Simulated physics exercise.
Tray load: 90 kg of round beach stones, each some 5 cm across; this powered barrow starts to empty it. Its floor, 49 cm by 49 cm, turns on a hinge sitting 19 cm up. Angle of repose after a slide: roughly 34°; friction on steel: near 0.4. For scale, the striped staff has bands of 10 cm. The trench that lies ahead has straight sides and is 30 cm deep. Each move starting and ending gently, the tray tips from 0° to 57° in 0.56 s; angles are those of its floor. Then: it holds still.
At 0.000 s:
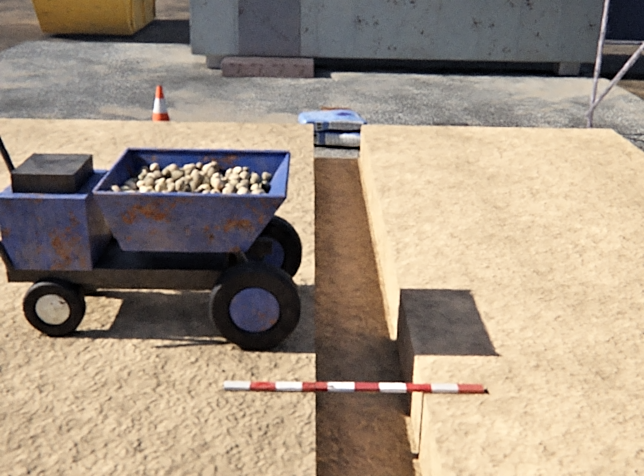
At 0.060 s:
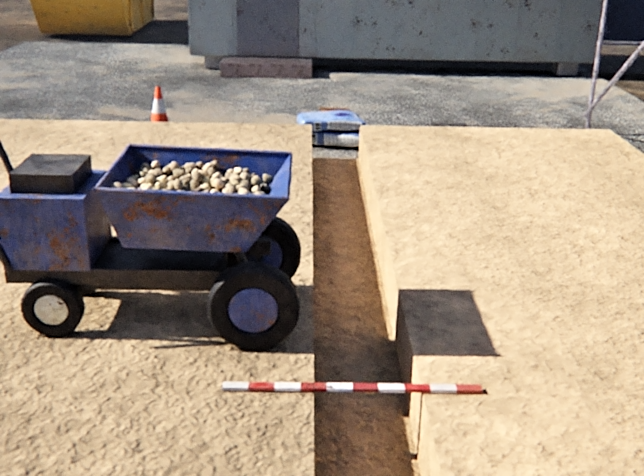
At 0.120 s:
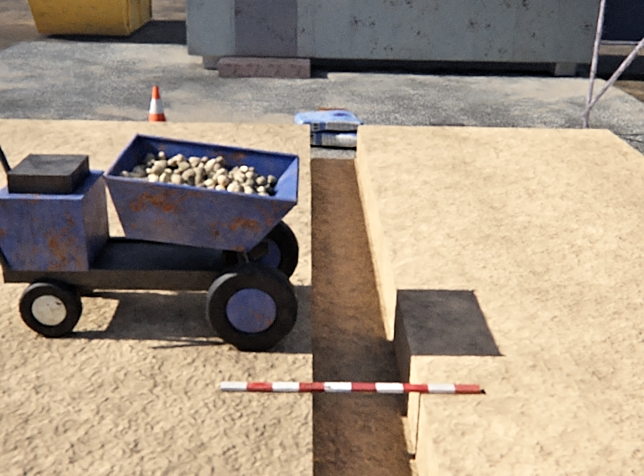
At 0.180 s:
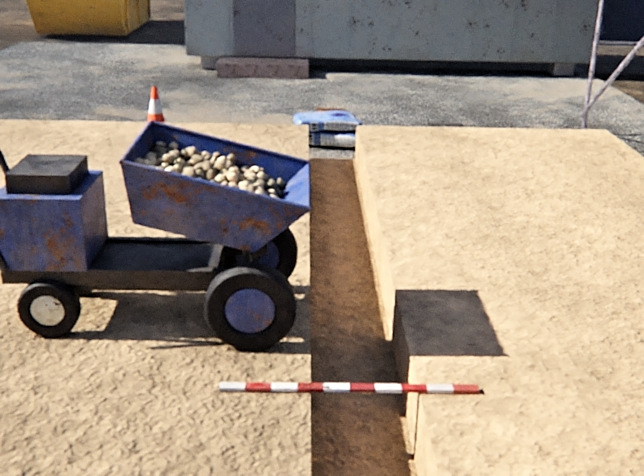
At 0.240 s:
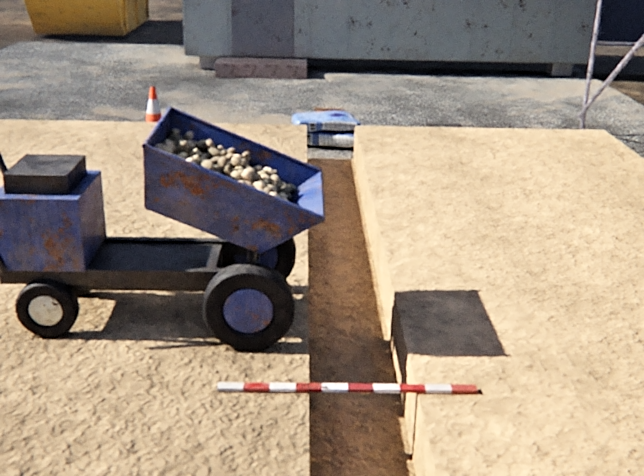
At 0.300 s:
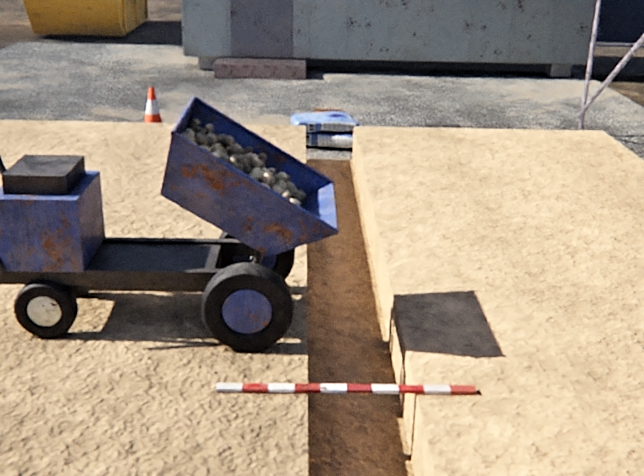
A blue powered barrow gradually tilts its tray of rounded stones rightward beside a trench.
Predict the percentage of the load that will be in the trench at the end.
Predicted: Roughly 23 %.
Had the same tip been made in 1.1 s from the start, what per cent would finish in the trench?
Roughly 35% would finish there.
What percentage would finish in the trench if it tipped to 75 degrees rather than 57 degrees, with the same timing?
Trench share: Approx. 25%.
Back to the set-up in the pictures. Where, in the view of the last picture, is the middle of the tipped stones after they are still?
Roughly at pixel (431, 313).
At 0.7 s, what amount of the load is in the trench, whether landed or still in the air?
Roughly 10% by that time.
After 0.4 s the floor is at 48°; 100 % in the tray; the foremost stones are at (329, 237).
After 0.7 s the floor is at 57°; 92 % in the tray, 8 % in the trench; the foremost stones are at (399, 264).
After 1.0 s the floor is at 57°; 48 % in the tray, 11 % in the trench, 41 % past the trench; the foremost stones are at (525, 310).
After 3.0 s the floor is at 57°; 33 % in the tray, 23 % in the trench, 45 % past the trench; the foremost stones are past the picture's edge.
